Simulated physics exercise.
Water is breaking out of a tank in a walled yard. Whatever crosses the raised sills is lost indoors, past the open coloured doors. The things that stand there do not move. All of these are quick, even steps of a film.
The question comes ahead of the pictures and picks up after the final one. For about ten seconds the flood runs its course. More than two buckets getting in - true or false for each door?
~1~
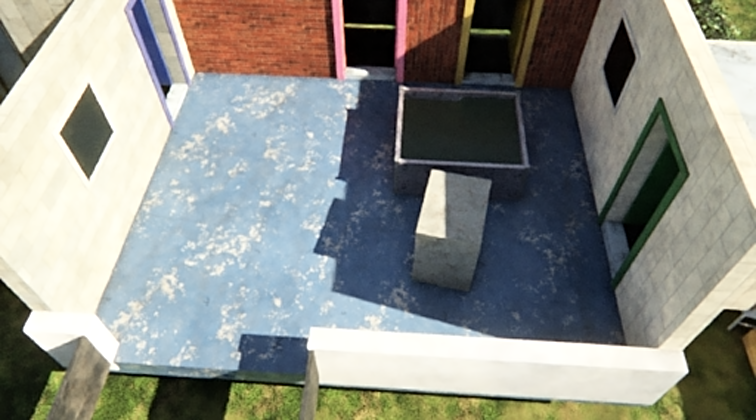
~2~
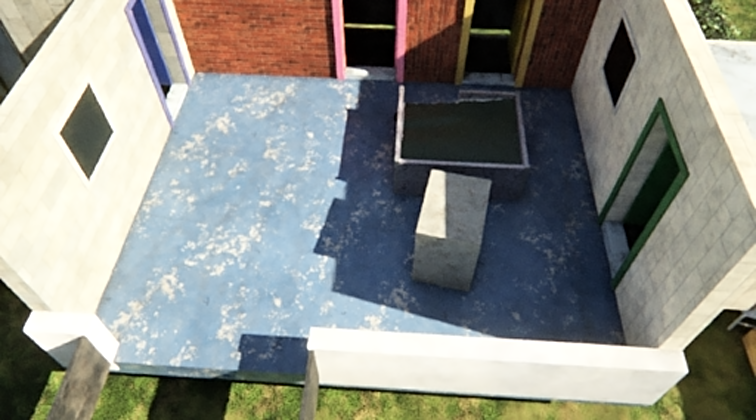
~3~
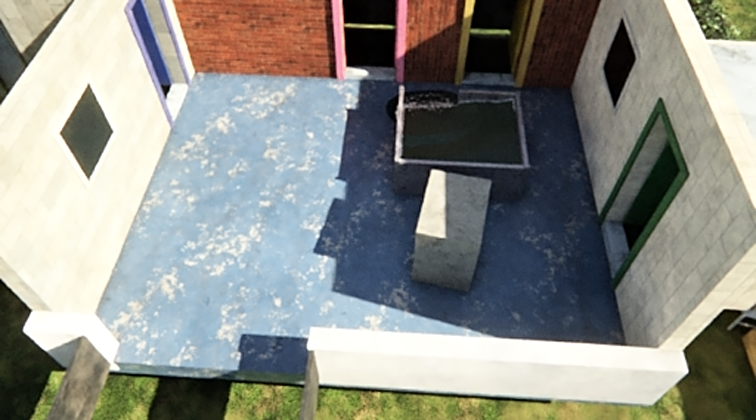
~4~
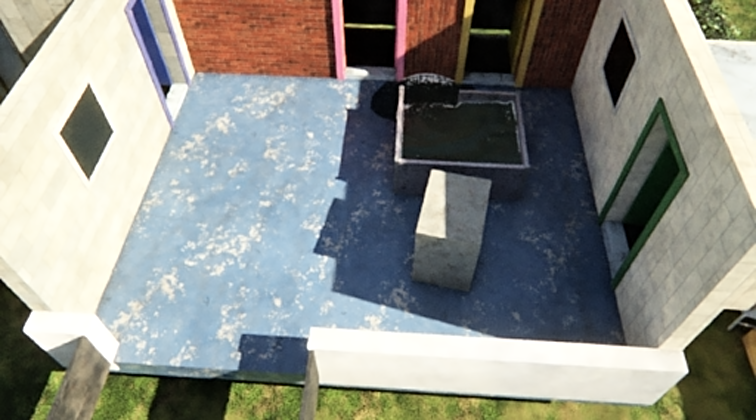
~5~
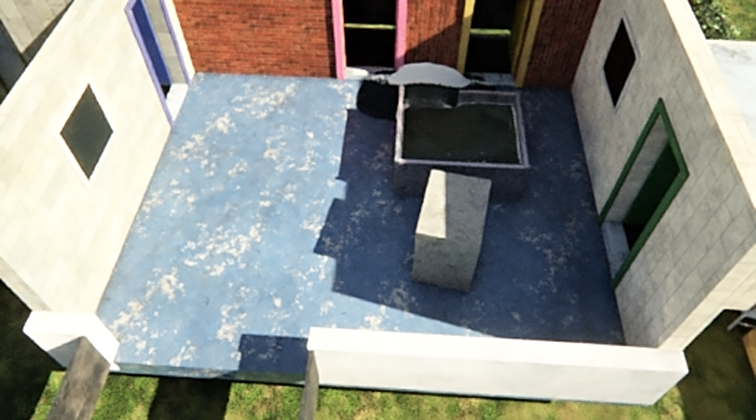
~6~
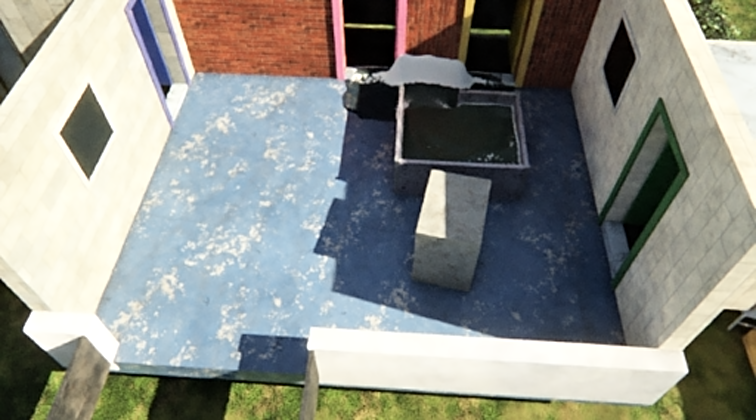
Yellow door: True; green door: False; blue door: True; pink door: True.
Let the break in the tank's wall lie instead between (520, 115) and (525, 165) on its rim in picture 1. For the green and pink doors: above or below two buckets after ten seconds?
In that case the green door undershoots, while the pink door undershoots.
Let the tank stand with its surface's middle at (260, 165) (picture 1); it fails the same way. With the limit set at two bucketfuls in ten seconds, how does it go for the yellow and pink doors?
Lab note - yellow door: Short of the limit; pink door: Short of the limit.
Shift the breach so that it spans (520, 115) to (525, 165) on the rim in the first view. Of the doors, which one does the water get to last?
The blue door.
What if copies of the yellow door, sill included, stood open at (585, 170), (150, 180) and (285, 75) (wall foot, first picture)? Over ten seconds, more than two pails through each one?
Falls short; falls short; falls short.
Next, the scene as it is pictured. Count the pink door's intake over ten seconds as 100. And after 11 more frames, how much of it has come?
About 65 per cent.
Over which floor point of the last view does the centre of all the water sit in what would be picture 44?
Point: (395, 166).
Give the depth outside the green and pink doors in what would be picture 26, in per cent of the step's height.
I'd put the first at close to 20 per cent and the second at close to 140 per cent.
A moment on, water covers 15 % of the floor; the yellow door under two buckets in, the green door not reached, the blue door not reached, the pink door over two buckets in.
Next, water covers 25 % of the floor; the yellow door over two buckets in, the green door not reached, the blue door wet at the sill, nothing in, the pink door over two buckets in.
Then, water covers 45 % of the floor; the yellow door over two buckets in, the green door wet at the sill, nothing in, the blue door over two buckets in, the pink door far over two buckets in.
Later, water covers 65 % of the floor; the yellow door over two buckets in, the green door wet at the sill, nothing in, the blue door over two buckets in, the pink door far over two buckets in.
In the end, water covers 85 % of the floor; the yellow door over two buckets in, the green door wet at the sill, nothing in, the blue door over two buckets in, the pink door far over two buckets in.
